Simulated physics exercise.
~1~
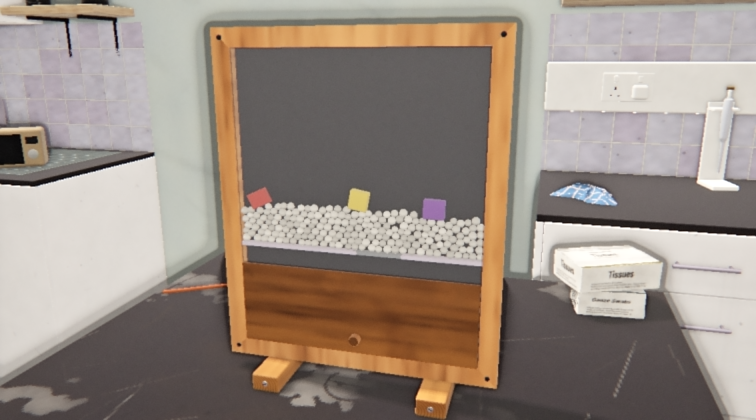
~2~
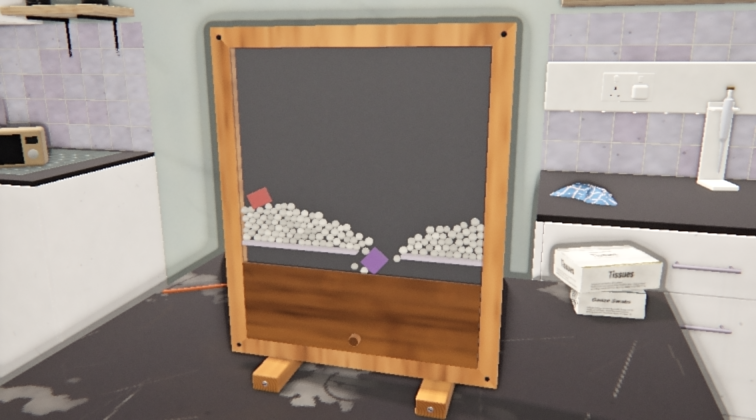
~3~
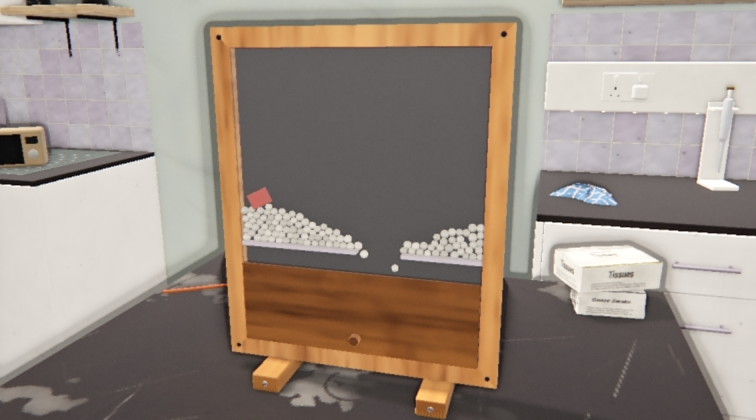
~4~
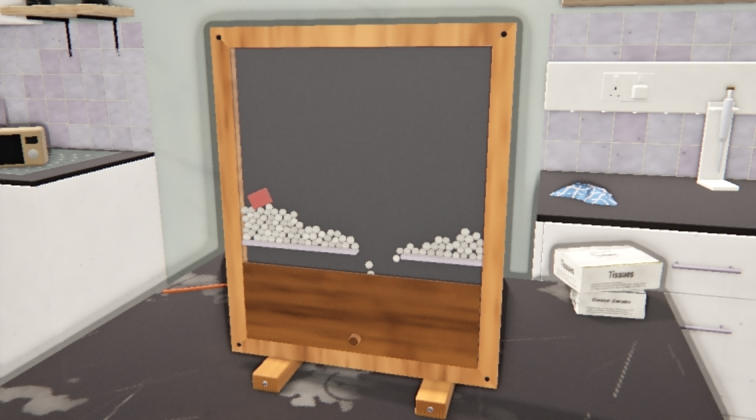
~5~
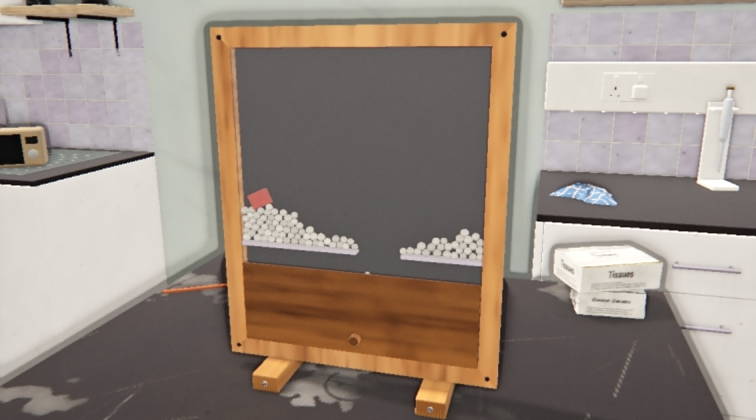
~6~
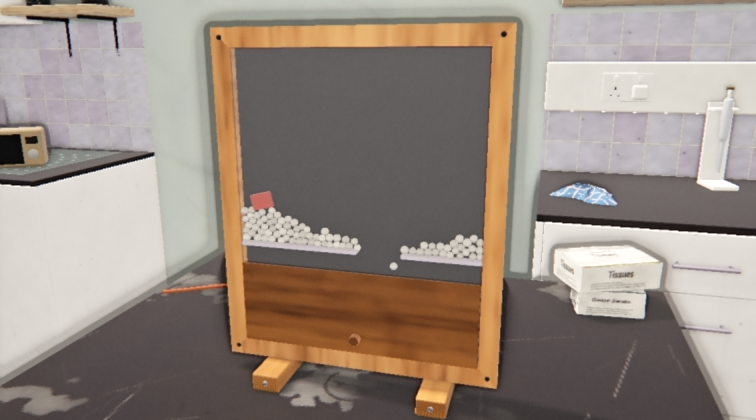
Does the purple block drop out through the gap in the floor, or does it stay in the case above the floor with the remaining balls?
The purple block drops out. It slides to the gap in the middle, tips into it and disappears below the floor.
A wooden-framed case with a dark back stands on a black kitchen counter, seen from the front by a still camera, holding a bed of small white balls. A red block sits on top at the left, a yellow one in the middle and a purple one to the right. A gap opens in the floor, the balls pour down through it, the yellow block vanishes and the purple block tips into the opening. The purple block drops out of sight while more balls trickle after it. Two sloping heaps remain, with the red block still on the left one.
